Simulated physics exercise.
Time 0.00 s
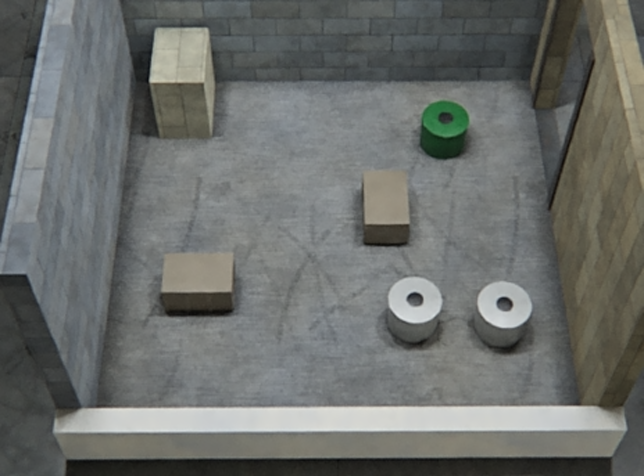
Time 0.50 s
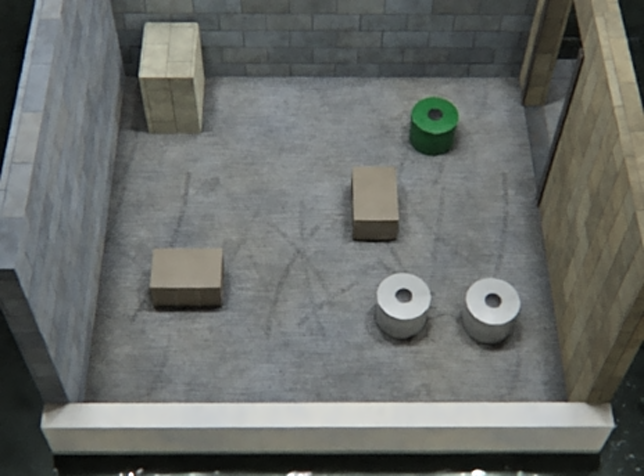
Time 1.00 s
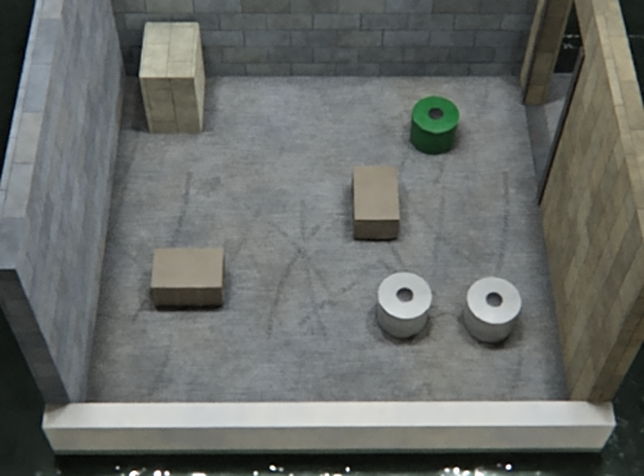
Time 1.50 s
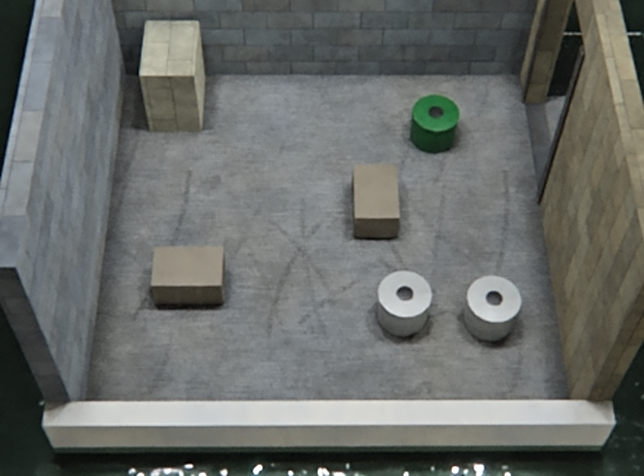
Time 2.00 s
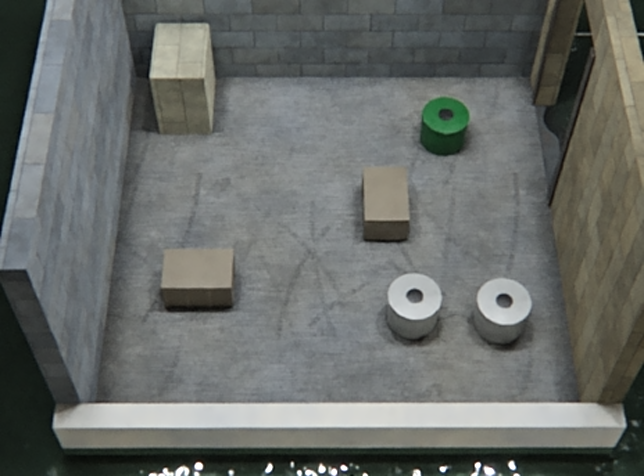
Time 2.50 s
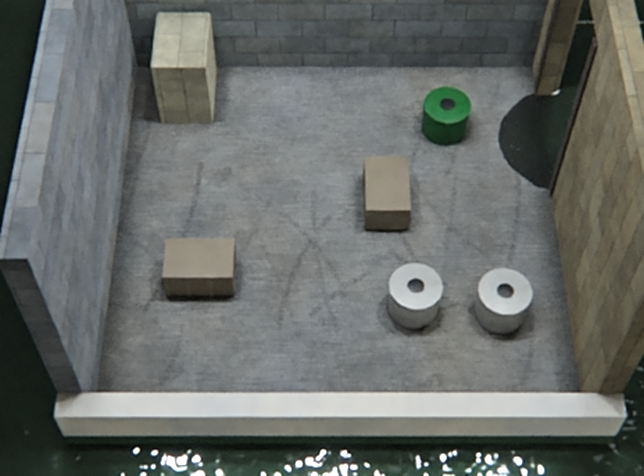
In a small walled room with a pale sill along the front, a green tub, two white tubs, two brown crates and a taller pale block stand still on the grey floor. Dark, glinting water appears outside, then a rounded dark patch spreads in through the doorway on the right.
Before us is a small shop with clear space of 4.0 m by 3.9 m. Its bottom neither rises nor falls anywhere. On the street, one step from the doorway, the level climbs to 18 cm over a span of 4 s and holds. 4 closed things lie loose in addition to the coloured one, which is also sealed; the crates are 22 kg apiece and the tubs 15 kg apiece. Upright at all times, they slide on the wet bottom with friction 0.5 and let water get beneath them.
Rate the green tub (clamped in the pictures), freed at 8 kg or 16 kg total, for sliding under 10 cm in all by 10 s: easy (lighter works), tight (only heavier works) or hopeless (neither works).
Hopeless.
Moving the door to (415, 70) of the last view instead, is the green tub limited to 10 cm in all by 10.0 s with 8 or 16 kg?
If so, both fall short.
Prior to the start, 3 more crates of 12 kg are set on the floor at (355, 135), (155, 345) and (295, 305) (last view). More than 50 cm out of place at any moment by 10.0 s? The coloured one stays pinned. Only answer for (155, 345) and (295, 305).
First one: Inside the limit; second one: Inside the limit.
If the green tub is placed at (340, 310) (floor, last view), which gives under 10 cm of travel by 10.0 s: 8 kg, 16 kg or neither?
Result: Both pass.
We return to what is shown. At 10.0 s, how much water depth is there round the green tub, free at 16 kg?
Around 7 cm.
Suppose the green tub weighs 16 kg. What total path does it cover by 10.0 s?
About 60 cm.
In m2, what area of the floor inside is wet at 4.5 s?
Roughly 4.0 m2 of it is wet.
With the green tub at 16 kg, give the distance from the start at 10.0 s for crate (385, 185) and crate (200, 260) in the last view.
40 cm, 0 cm.
After 3.5 s the green tub would be 7 cm from its start with 8 kg and 0 cm from its start with 16 kg; 4 cm of water round it then.
After 4.5 s the green tub would be 53 cm from its start with 8 kg and 5 cm from its start with 16 kg; 5 cm of water round it then.
After 7.0 s the green tub would be 203 cm from its start with 8 kg and 36 cm from its start with 16 kg; 6 cm of water round it then.
After 10.0 s the green tub would be 347 cm from its start with 8 kg and 70 cm from its start with 16 kg; 7 cm of water round it then.
